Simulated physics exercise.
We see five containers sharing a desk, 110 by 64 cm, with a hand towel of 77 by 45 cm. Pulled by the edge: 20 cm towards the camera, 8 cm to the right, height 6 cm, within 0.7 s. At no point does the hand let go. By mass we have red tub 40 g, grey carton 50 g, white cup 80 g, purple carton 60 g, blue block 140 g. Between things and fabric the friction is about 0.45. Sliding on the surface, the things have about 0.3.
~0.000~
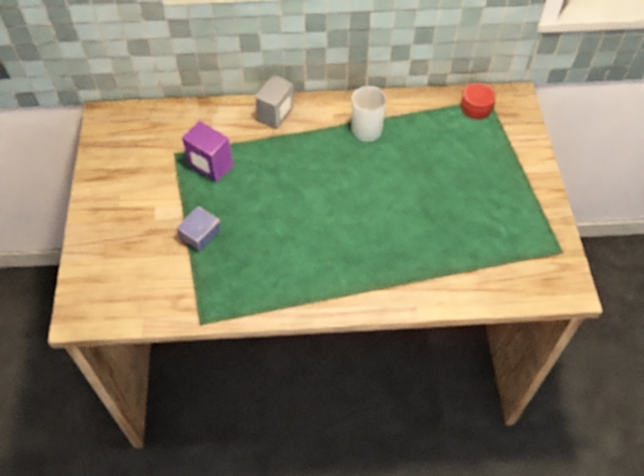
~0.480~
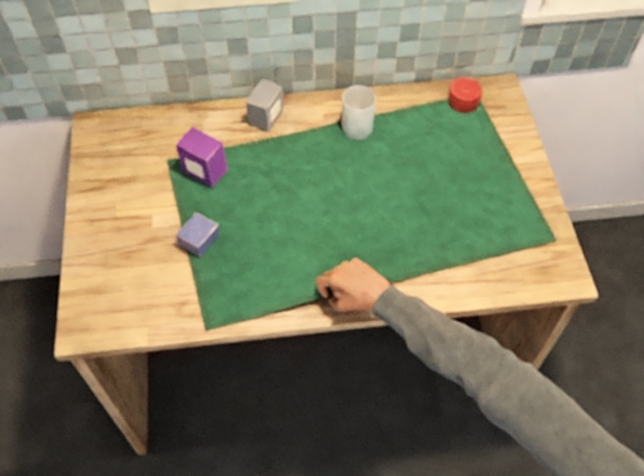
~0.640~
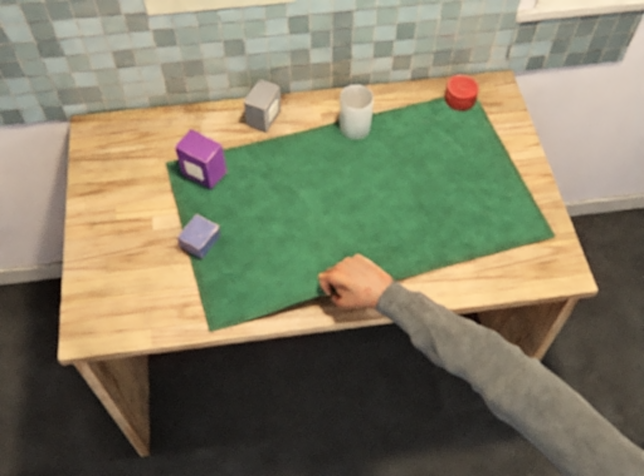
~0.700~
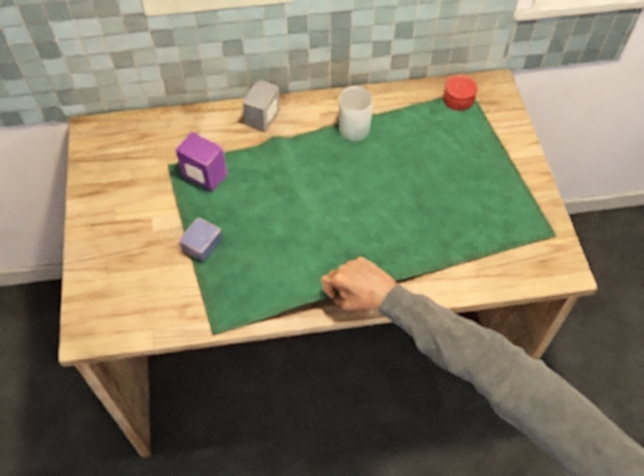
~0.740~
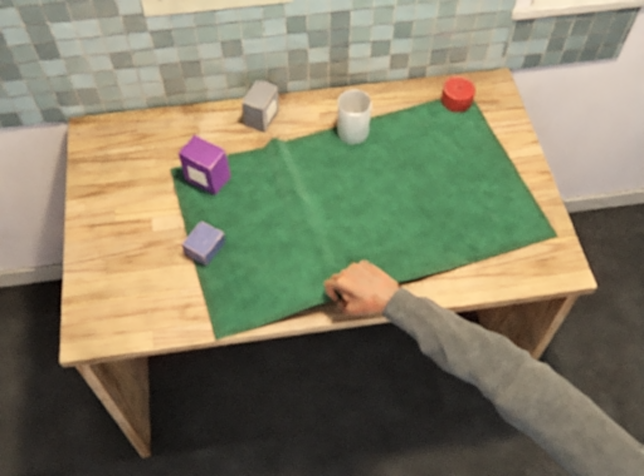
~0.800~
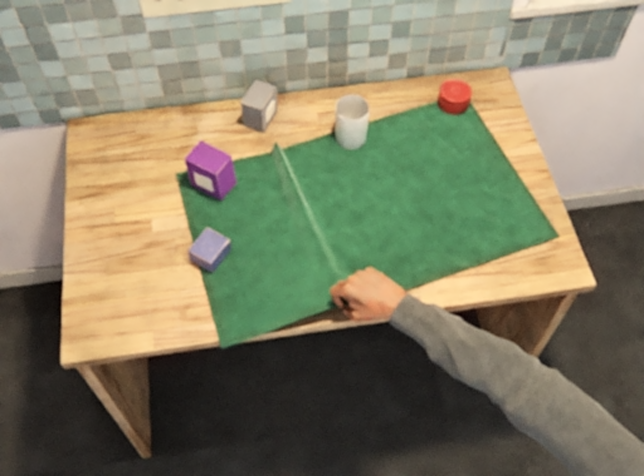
A hand grips the green cloth's front edge and shifts it slightly, wrinkling it.
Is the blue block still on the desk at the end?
My guess is it is left on the surface.
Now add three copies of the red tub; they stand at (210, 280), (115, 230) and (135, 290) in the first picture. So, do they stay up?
Respectively, the copies end as follows: Gone from the top, still in place, still in place.
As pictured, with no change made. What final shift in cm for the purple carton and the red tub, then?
Result: Purple carton 25 cm, red tub 15 cm.
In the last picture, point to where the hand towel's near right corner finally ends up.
In the final picture you'd find it somewhere near (583, 266).
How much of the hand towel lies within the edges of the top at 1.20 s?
About 80 per cent.
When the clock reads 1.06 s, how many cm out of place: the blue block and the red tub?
Blue block 15 cm, red tub 10 cm.
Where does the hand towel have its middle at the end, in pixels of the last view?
Close to (373, 271) in pixels.
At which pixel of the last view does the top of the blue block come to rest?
Near (257, 306).
At 0.9 s, 95 % of the hand towel is still over the top; blue block 9 cm off its start, purple carton 9 cm off its start, white cup 8 cm off its start.
At 1.1 s, 90 % of the hand towel is still over the top; blue block 15 cm off its start, purple carton 16 cm off its start, white cup 14 cm off its start.
At 1.2 s, 80 % of the hand towel is still over the top; blue block 20 cm off its start at (254, 300), purple carton 21 cm off its start at (258, 205), white cup 18 cm off its start at (351, 159).
At 1.3 s, 80 % of the hand towel is still over the top; blue block 22 cm off its start, purple carton 23 cm off its start, white cup 20 cm off its start.
At 2.9 s, 80 % of the hand towel is still over the top; blue block 22 cm off its start at (257, 306), purple carton 23 cm off its start at (261, 211), white cup 20 cm off its start at (351, 165), red tub 15 cm off its start at (448, 127).
